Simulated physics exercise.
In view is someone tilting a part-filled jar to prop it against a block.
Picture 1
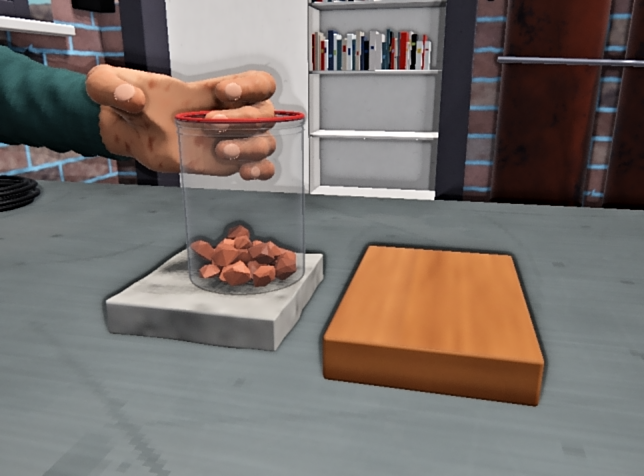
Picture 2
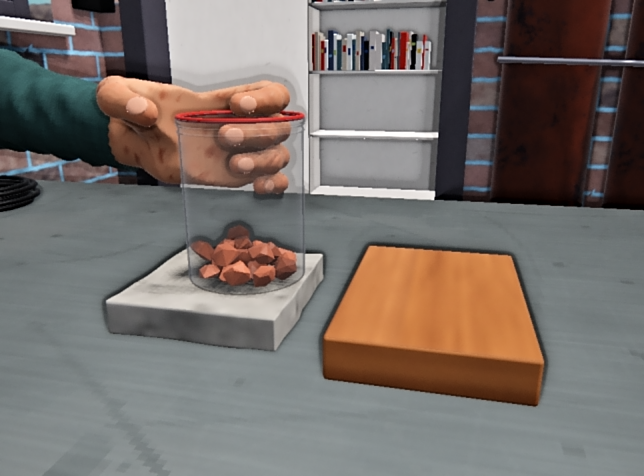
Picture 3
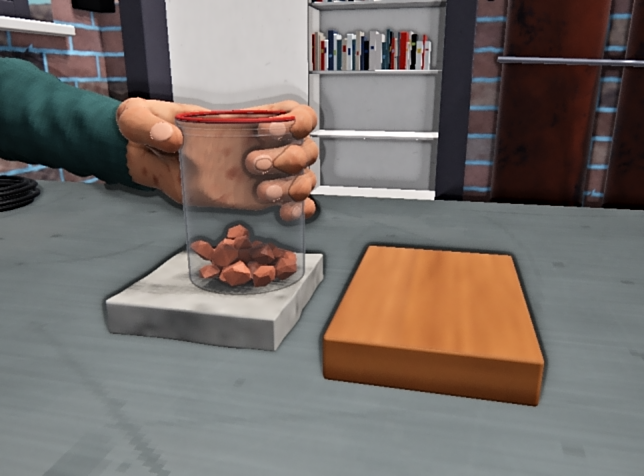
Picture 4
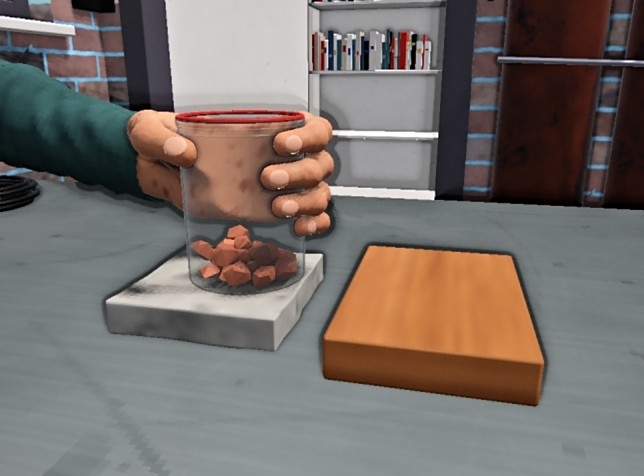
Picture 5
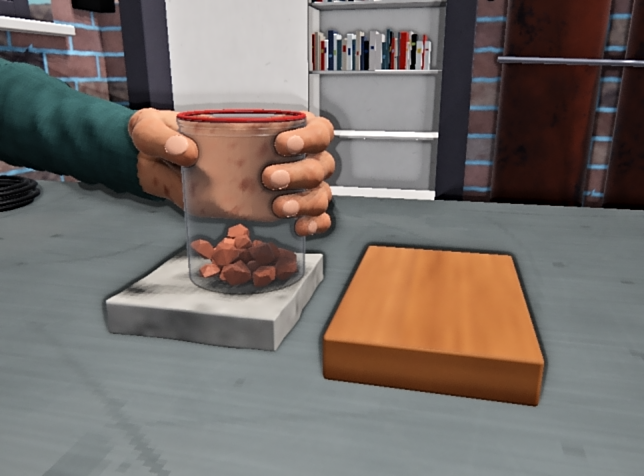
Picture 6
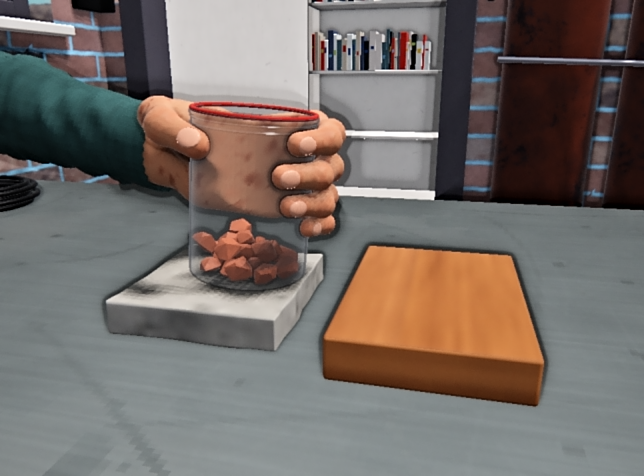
At the start, a hand in a green sleeve reaches behind a clear, red-rimmed jar of reddish-brown chunks on a pale slab, beside an orange-brown block. The fingers slide around the jar and close on it while it stays upright. Then the hand shifts the jar slightly rightward, leaning it a little.
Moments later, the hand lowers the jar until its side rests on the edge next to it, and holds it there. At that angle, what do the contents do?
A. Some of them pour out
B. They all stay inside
The answer is B.
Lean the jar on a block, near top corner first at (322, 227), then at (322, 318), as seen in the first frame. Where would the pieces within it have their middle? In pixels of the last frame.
First try: Around (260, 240). Second try: Around (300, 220).
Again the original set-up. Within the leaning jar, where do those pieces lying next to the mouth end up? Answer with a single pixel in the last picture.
Looks like they settle around (384, 268) in the last picture.
Then, 0.52 s after the last picture, the jar leans 35°; everything is still inside.
Then, 1.08 s after the last picture, the jar leans 66°; everything is still inside.
Then, 1.75 s after the last picture, the jar rests on the block at 87°; everything is still inside.
At rest, the jar rests on the block at 87°; everything is still inside.
